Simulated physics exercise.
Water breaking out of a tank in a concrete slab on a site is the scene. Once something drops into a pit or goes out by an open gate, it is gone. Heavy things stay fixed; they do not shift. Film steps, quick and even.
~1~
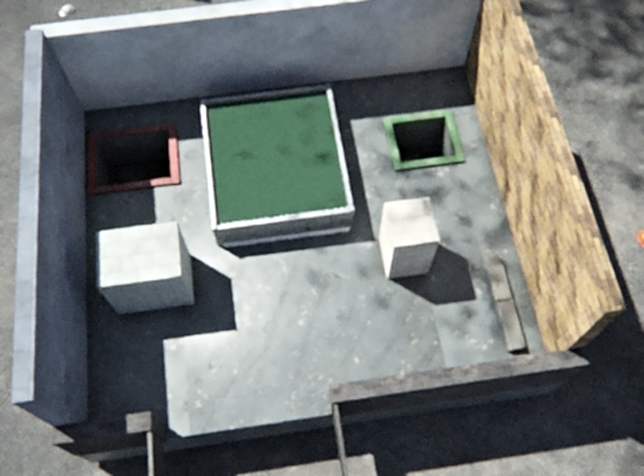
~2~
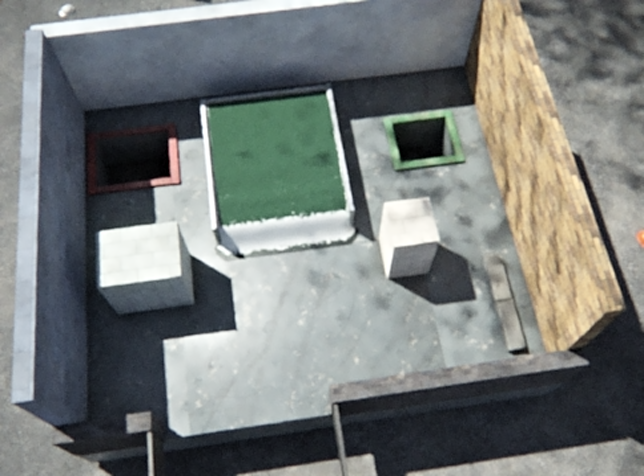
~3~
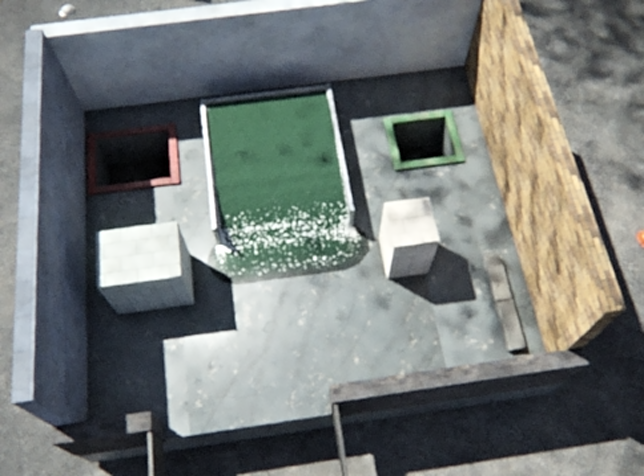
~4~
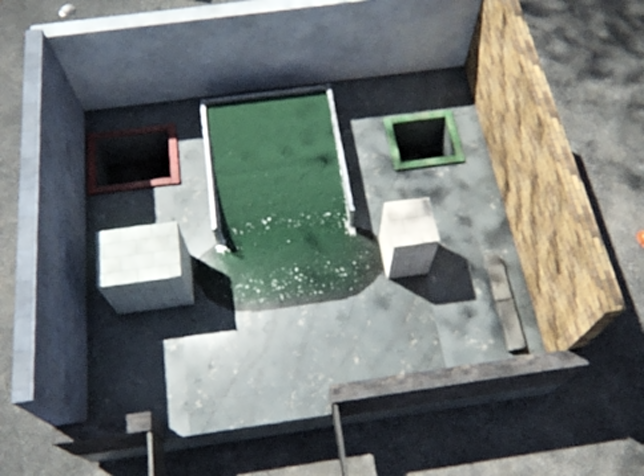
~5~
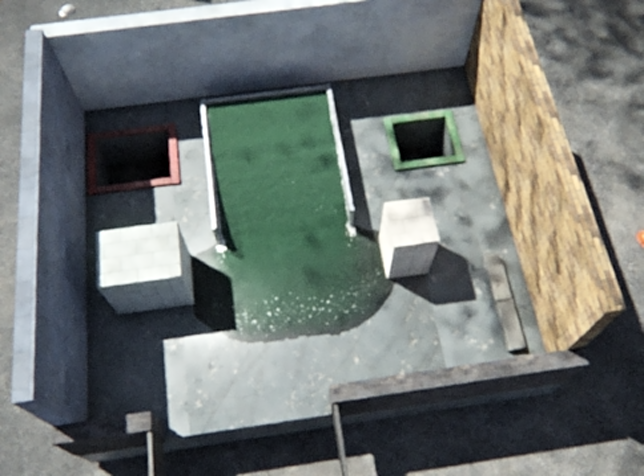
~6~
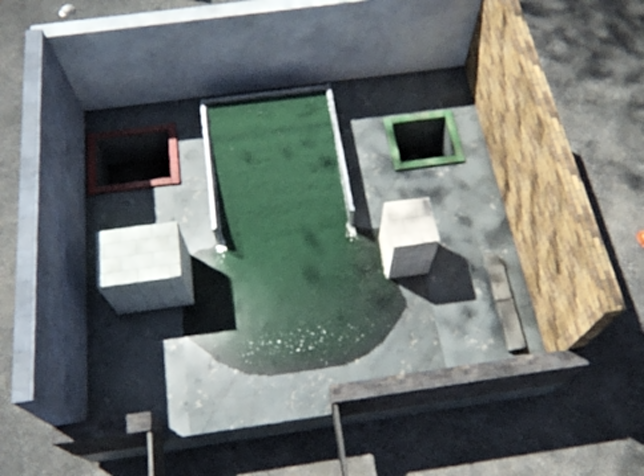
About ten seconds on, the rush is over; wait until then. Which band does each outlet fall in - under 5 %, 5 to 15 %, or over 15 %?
The gate is a major outlet here - beyond fifteen per cent; the green pit is a minor outlet here - below five per cent; the red pit is a minor outlet here - below five per cent.
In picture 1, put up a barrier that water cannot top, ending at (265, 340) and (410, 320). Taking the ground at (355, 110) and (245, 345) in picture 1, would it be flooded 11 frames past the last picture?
In the listed order, the first spot is spared and the second is swamped.
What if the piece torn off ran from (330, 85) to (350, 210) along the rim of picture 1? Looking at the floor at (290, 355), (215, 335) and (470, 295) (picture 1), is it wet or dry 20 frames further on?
Going point by point: Left unwetted, left unwetted, waterlogged.
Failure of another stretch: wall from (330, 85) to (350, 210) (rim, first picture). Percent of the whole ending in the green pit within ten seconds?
The green pit gets 40 per cent.
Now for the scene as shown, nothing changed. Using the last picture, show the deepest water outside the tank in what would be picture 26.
Roughly at (545, 365).
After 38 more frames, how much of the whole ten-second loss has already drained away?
Roughly 80 percent.
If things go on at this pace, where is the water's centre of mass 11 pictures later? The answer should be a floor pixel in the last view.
My reading is close to (299, 251).
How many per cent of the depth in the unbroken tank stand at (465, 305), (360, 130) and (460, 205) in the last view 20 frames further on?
Around 12, 0 and 2 %.
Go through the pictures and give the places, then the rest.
The first frame shows the open tank at (274, 156) is whole and still.
In the second frame, the front is at (353, 234), out from the gap at (284, 228).
In the third frame, the front is at (362, 247), out from the gap at (285, 229).
In the fourth frame, the front is at (377, 262), out from the gap at (285, 230).
In the fifth frame, the front is at (367, 312), out from the gap at (285, 230).
In the sixth frame, water pours out at (285, 230) and has run to (358, 352).
A moment on, water covers 35 % of the floor; the gate 3 %, the green pit 0 %, the red pit 0 %.
Next, water covers 40 % of the floor; the gate 13 %, the green pit 0 %, the red pit 0 %.
Then, water covers 50 % of the floor; the gate 29 %, the green pit 0 %, the red pit 0 %.
Later, water covers 70 % of the floor; the gate 45 %, the green pit 1 %, the red pit 0 %.
In the end, water covers 80 % of the floor; the gate 54 %, the green pit 2 %, the red pit 0 %.
